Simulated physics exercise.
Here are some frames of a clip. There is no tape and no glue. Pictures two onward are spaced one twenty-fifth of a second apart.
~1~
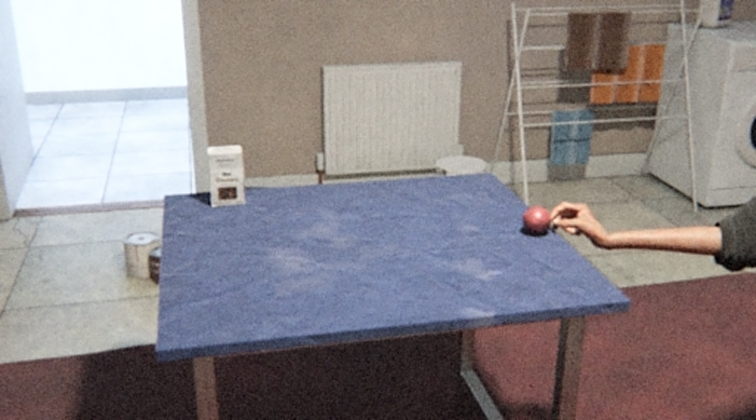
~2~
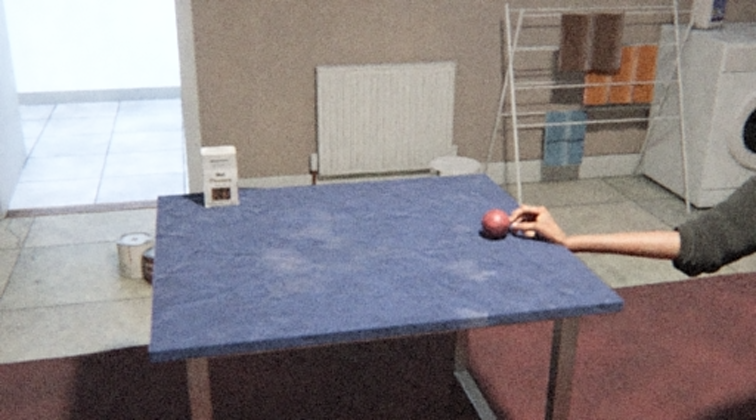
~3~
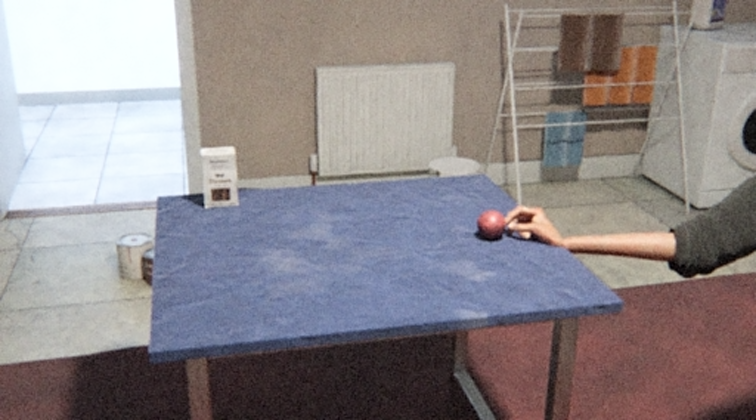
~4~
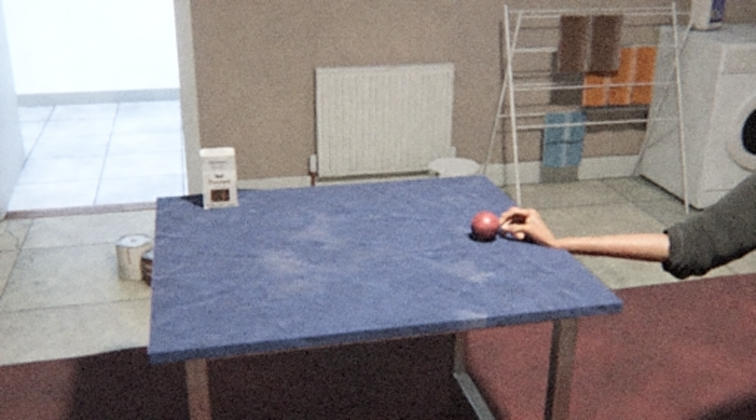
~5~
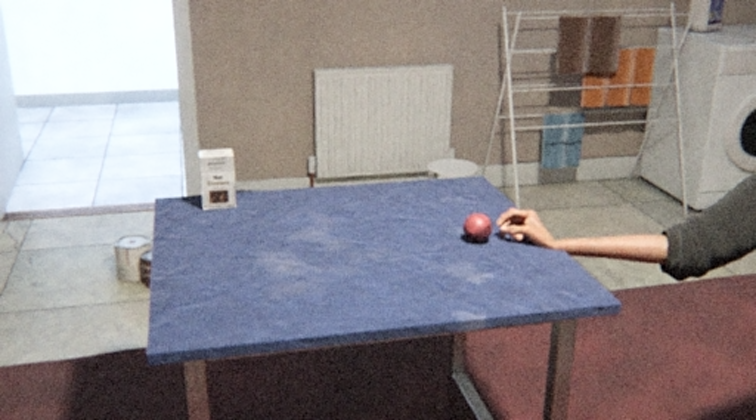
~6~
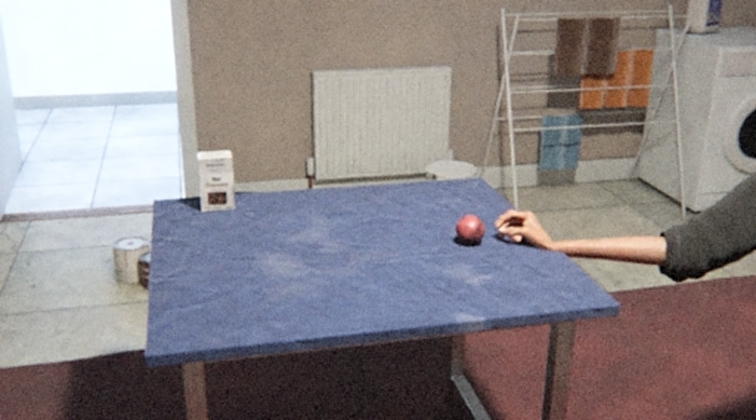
A hand reaching in from the right moved a red ball a short way left across a blue table, then the ball rolled slightly farther left, away from the fingers.
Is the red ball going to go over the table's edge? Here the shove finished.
No, it stays on the table.
Then, 0.10 s past the last view, red ball displaced about its own width near (457, 231).
Then, 0.20 s past the last view, red ball displaced about its own width near (447, 232).
Then, 0.40 s past the last view, red ball displaced well along near (434, 233).
Finally, moved from the start, red ball. Final places as the last picture's camera would see them, red ball near (431, 233).
